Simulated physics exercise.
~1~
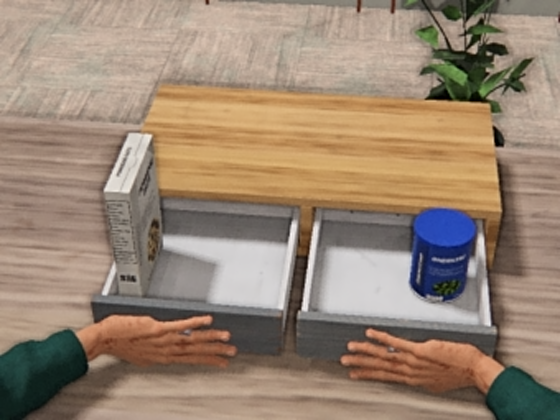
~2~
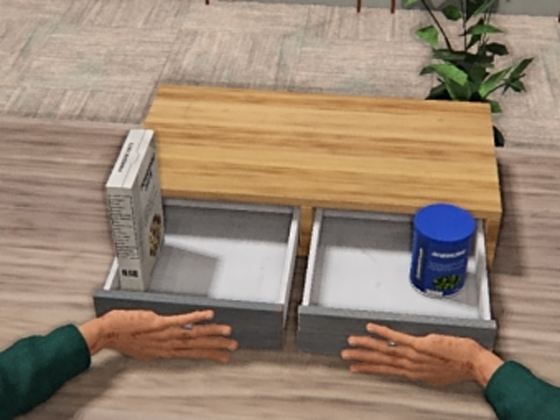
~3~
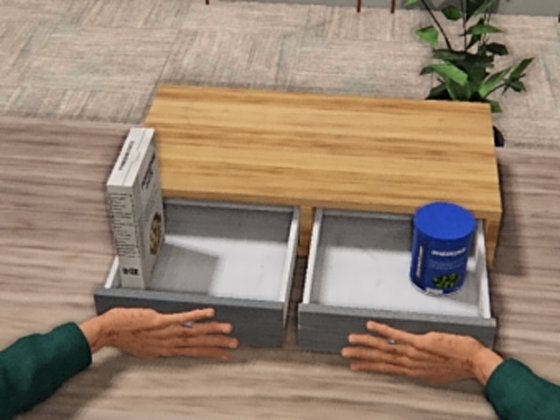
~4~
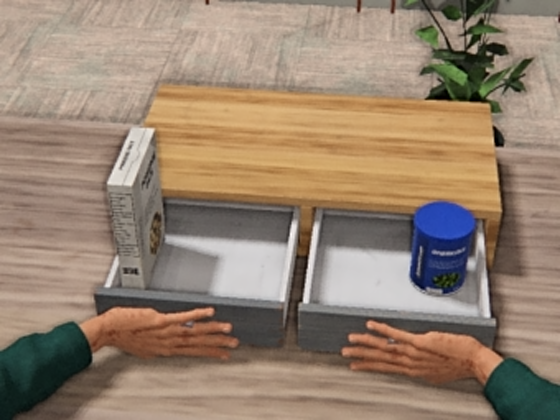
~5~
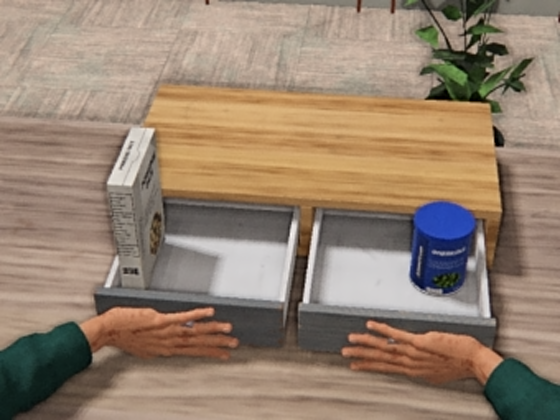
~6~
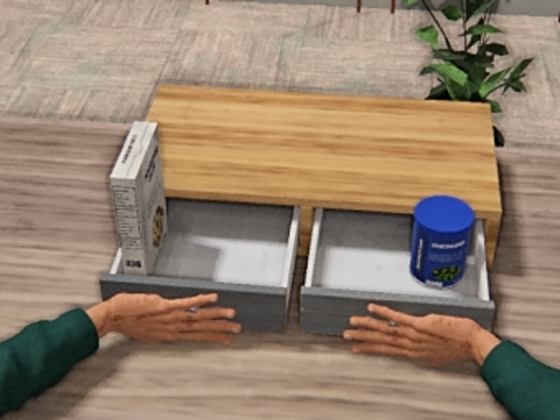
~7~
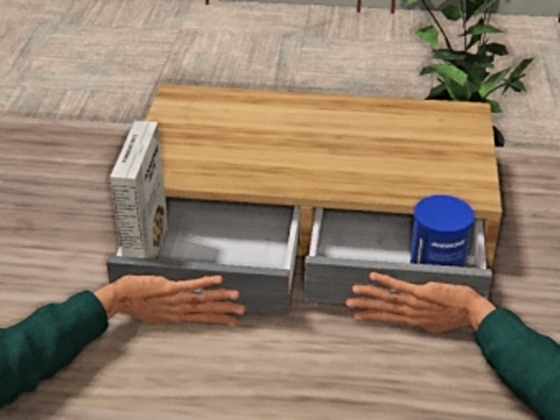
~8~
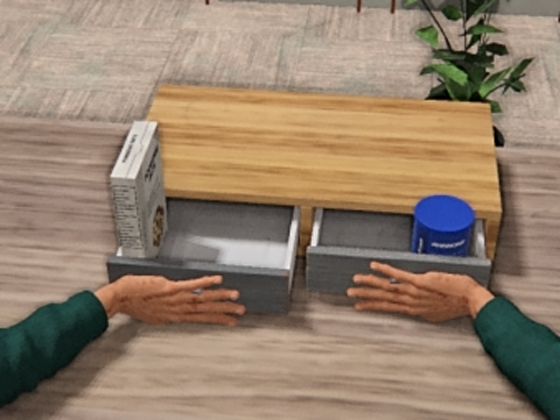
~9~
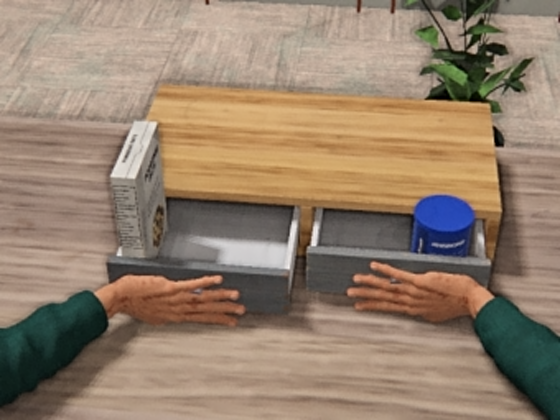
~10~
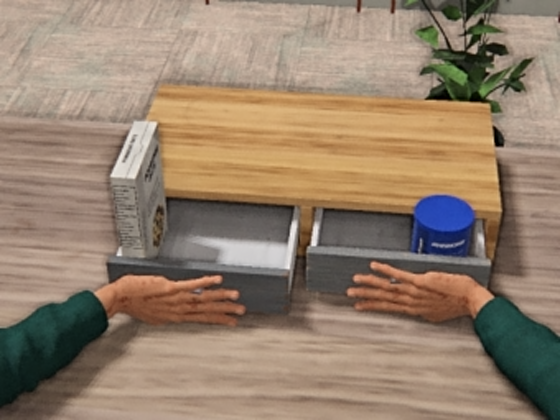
Two hands push the drawers holding a box and blue tub partway in, leaving both ajar.
